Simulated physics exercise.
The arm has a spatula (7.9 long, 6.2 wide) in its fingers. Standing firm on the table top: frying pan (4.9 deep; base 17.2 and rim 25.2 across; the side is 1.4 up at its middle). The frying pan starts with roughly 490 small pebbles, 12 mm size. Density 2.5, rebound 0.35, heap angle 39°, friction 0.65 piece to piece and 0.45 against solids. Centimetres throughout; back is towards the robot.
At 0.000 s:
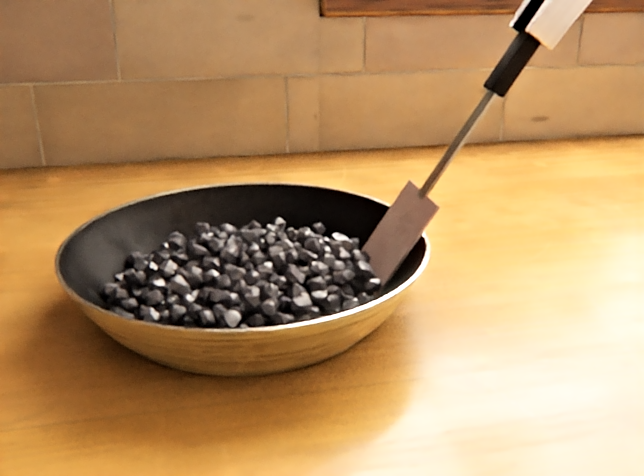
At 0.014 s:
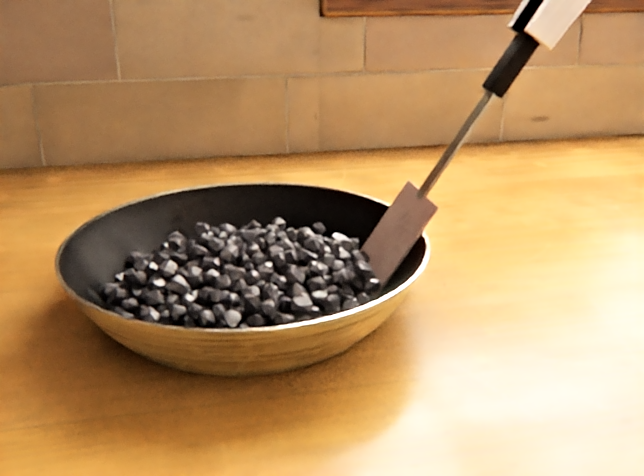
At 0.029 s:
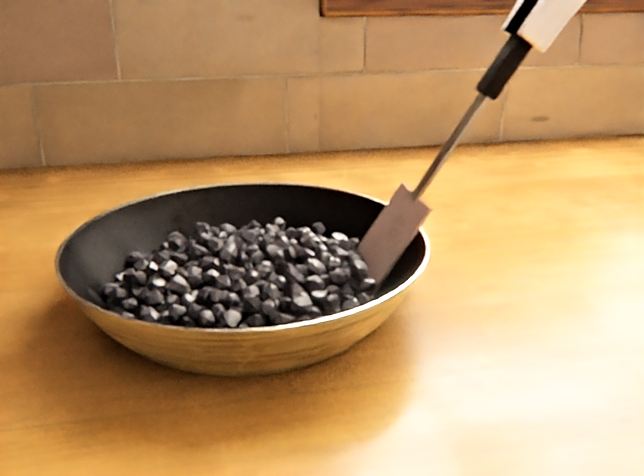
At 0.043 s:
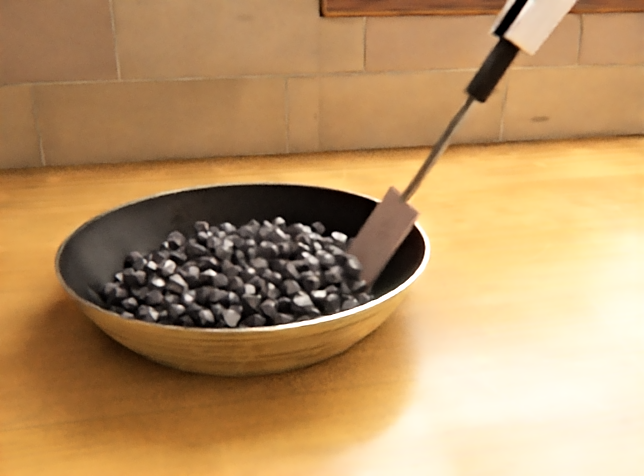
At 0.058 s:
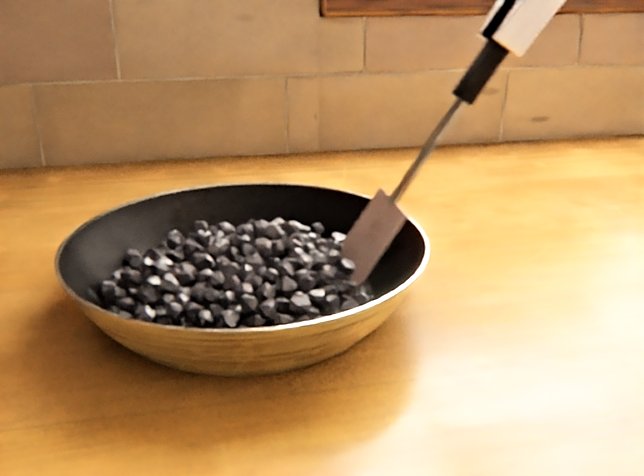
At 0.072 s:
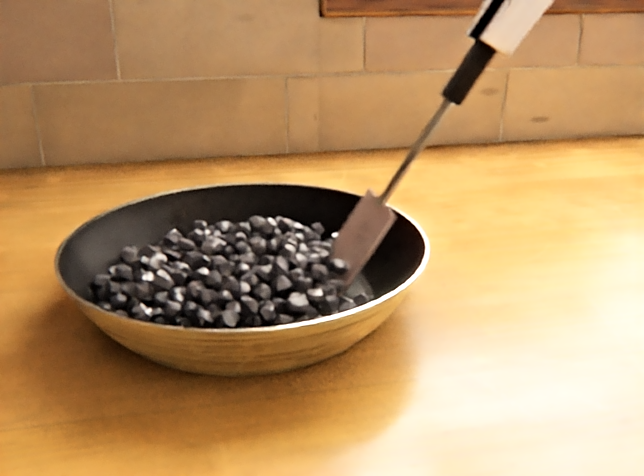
At first, a spatula held from the upper right rests inside the right edge of a frying pan heaped with small dark pebbles on a wooden table top. The spatula then slides slowly left, pushing the nearby pebbles slightly leftward and leaving more bare pan behind it, while the pan stays still.
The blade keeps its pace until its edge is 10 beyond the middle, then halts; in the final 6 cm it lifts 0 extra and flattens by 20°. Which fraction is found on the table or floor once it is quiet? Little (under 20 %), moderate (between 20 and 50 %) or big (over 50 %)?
Answer: Little; under 20 % of the small pebbles finish on the table or floor.
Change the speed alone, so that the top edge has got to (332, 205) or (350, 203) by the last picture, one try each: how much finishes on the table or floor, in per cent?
About 30 and 25 per cent.
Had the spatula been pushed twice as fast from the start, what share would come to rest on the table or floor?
It would be near 25 per cent.
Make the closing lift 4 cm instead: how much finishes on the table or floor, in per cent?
About 20 per cent.
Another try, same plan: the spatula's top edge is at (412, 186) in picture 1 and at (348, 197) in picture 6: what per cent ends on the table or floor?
Some 25 per cent.
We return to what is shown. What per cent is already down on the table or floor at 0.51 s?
About 15 per cent.
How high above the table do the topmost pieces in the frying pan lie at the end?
About 6.5 cm.
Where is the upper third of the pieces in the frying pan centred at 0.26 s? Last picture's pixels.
Around (143, 255).
By 0.17 s, sloping 57°, highest piece 5 above the table; 492 in the frying pan.
By 0.26 s, sloping 51°, highest piece 7 above the table; 490 in the frying pan, 2 on the blade or in flight.
By 0.51 s, sloping 37°, highest piece 7 above the table; 427 in the frying pan, 63 on the table or floor, 2 on the blade or in flight.
By 1.56 s, sloping 37°, highest piece 6 above the table; 426 in the frying pan, 66 on the table or floor.
Final count, 426 in the frying pan, 66 on the table or floor. That is 13 % on the table or floor.
